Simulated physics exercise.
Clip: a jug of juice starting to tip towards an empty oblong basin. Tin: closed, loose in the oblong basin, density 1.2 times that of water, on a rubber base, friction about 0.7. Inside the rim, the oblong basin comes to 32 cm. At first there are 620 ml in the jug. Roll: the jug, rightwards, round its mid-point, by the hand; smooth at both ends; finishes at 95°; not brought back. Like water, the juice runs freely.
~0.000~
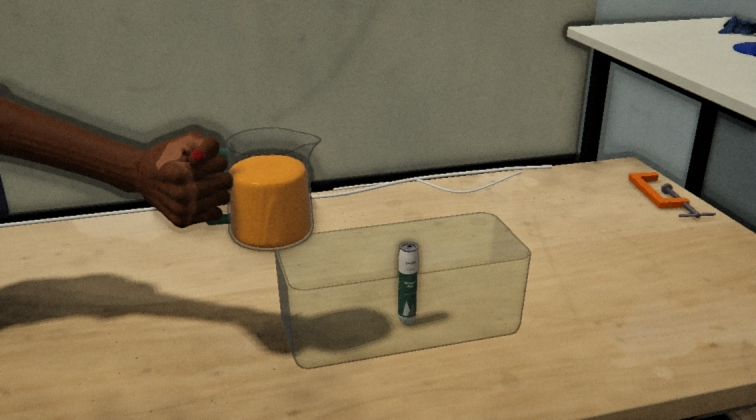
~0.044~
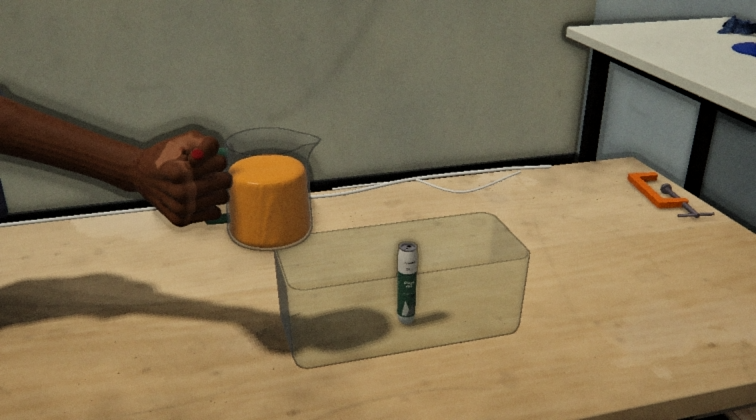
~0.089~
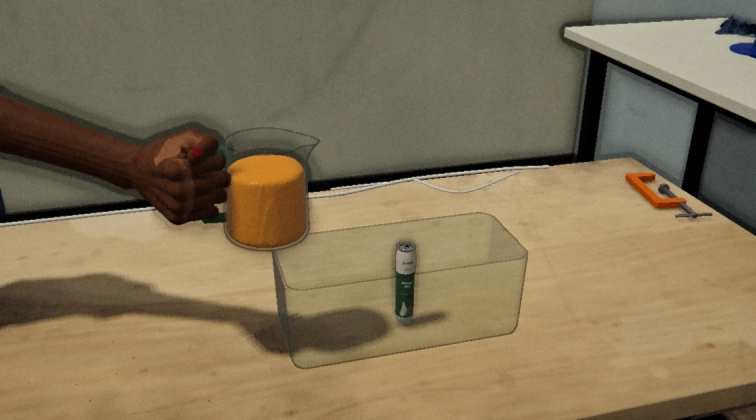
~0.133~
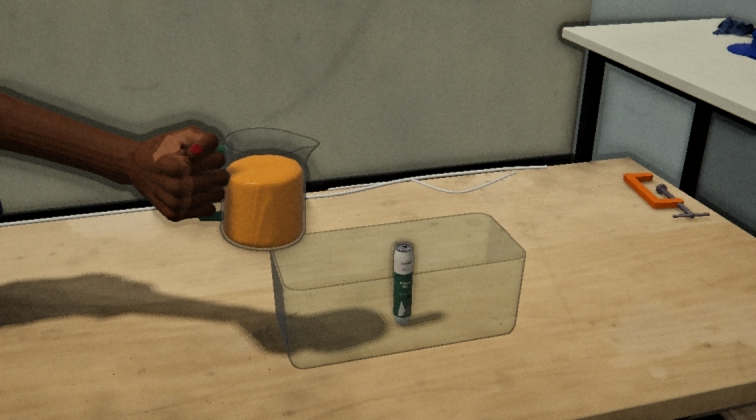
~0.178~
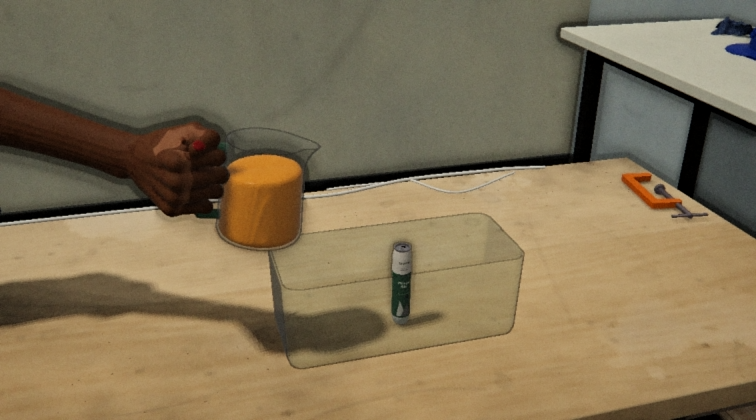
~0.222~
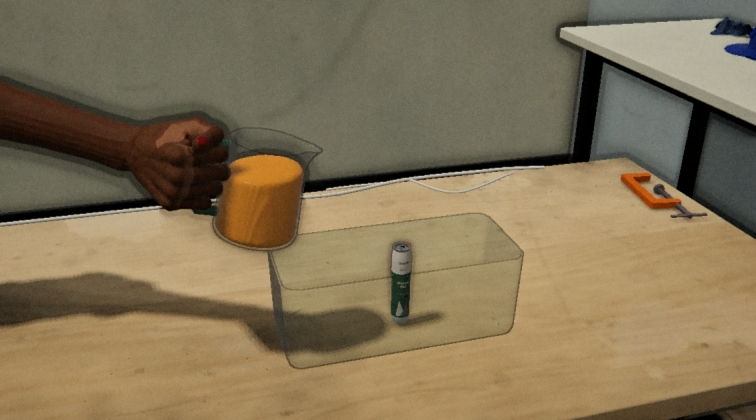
A hand tilts a jug of orange juice slightly rightward beside a clear basin holding a tin.
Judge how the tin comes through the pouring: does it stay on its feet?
Yes.
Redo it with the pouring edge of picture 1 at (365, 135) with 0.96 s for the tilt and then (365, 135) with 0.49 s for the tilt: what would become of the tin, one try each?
First it tips over; then it tips over.
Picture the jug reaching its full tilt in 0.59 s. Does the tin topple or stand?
Then the tin does not tip.
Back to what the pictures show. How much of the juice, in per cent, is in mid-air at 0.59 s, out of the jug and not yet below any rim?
Close to 7 per cent, I'd say.
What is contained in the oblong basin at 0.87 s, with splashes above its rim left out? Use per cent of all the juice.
Around 34 per cent of the whole.
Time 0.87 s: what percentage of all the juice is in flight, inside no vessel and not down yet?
Roughly 18 %.
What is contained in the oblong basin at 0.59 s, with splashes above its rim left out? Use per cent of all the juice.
0 %, more or less.
Then, 0.59 s in, the tilt is 65° and 93 per cent is still to pour; the tin stands where it began.
Then, 0.87 s in, the tilt is 93° and 48 per cent is still to pour; the tin stands where it began.
Then, 1.15 s in, the tilt is 95° and 16 per cent is still to pour; the tin stands where it began.
Then, 1.46 s in, the tilt is 95° and 6 per cent is still to pour; the tin stands where it began.
Finally, the tin stands where it began.
